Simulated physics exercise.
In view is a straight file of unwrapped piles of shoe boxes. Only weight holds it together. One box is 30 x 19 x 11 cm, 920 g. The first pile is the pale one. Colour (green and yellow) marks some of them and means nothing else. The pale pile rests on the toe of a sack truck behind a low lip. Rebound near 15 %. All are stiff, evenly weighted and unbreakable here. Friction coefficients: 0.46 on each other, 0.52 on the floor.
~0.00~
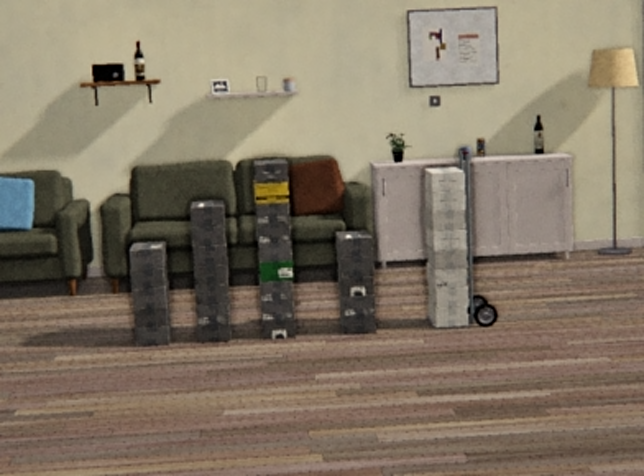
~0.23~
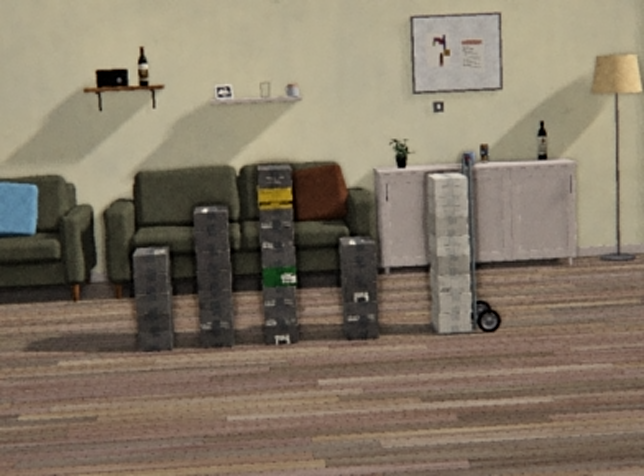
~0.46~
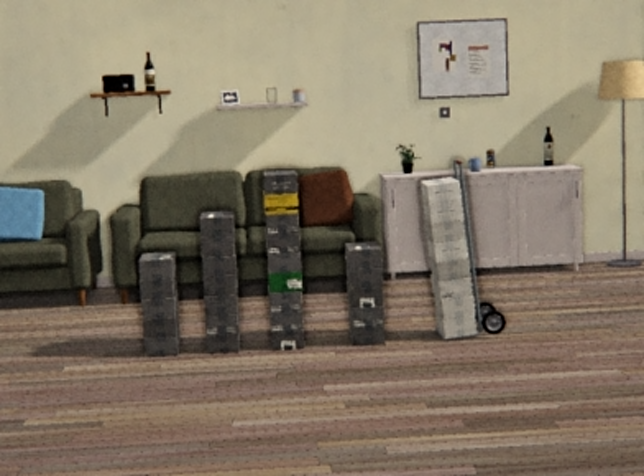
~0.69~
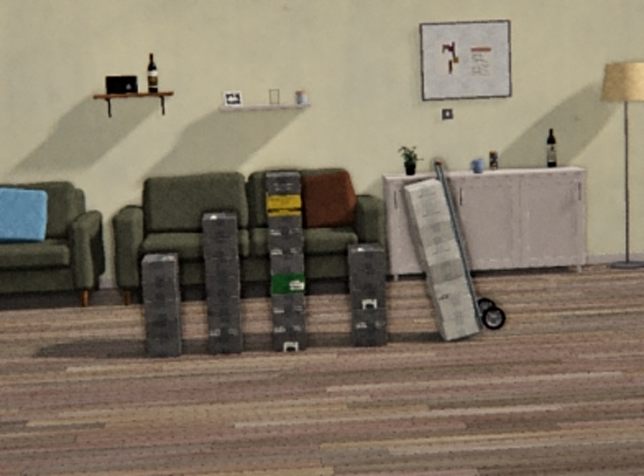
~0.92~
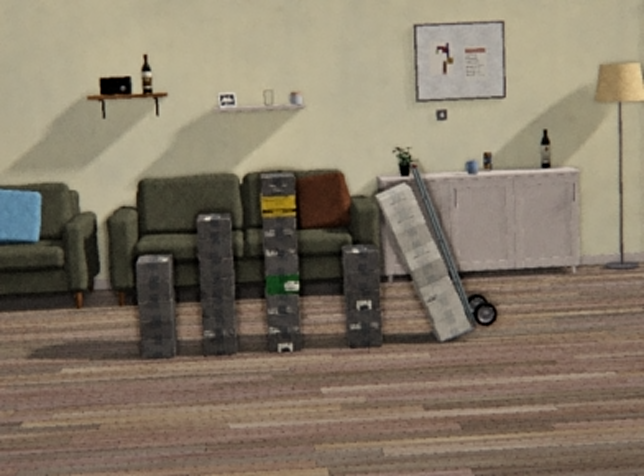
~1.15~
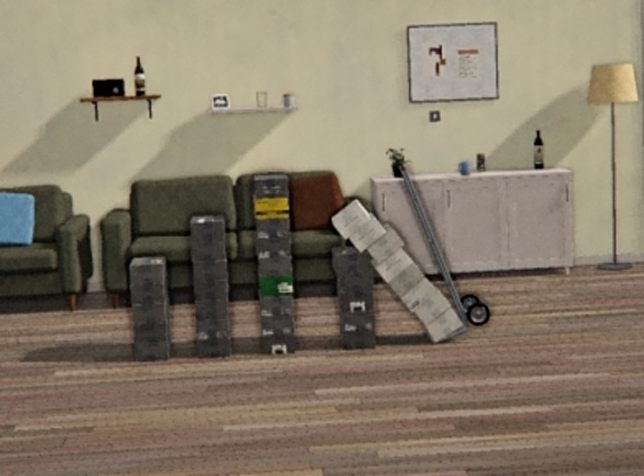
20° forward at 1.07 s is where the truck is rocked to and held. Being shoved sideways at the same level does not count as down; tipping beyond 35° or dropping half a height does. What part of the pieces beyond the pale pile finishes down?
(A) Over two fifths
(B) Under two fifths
(B) Under two fifths.
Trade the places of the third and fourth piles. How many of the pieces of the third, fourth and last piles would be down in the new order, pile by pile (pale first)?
After the swap, the third pile would have 0 down, the fourth 0 and the last 0.
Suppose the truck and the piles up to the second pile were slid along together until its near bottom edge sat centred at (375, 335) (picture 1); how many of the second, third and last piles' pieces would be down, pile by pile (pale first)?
Pile by pile that makes second 2, third 0, last 0.
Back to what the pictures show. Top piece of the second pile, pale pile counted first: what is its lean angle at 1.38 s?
It tilts close to 10 degrees.
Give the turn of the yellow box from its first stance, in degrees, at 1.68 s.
I'd estimate close to 0°.
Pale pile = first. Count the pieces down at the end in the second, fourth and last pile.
Number of pieces - second 0, fourth 0, last 0.
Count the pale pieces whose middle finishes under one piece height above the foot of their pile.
The count is 3.
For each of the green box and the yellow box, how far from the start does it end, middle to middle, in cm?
Green 0, yellow 0.
By 1.38 s, 8 of the pale pile down; none of the 26 other boxes down, 5 disturbed.
When it is over (2.4 s), 8 of the pale pile down; none of the 26 other boxes down, 9 disturbed; green box unmoved; yellow box moved 10 mm. That is 0 per cent. In pixels of the last frame, middles, green box near (275, 283), yellow box near (270, 206).
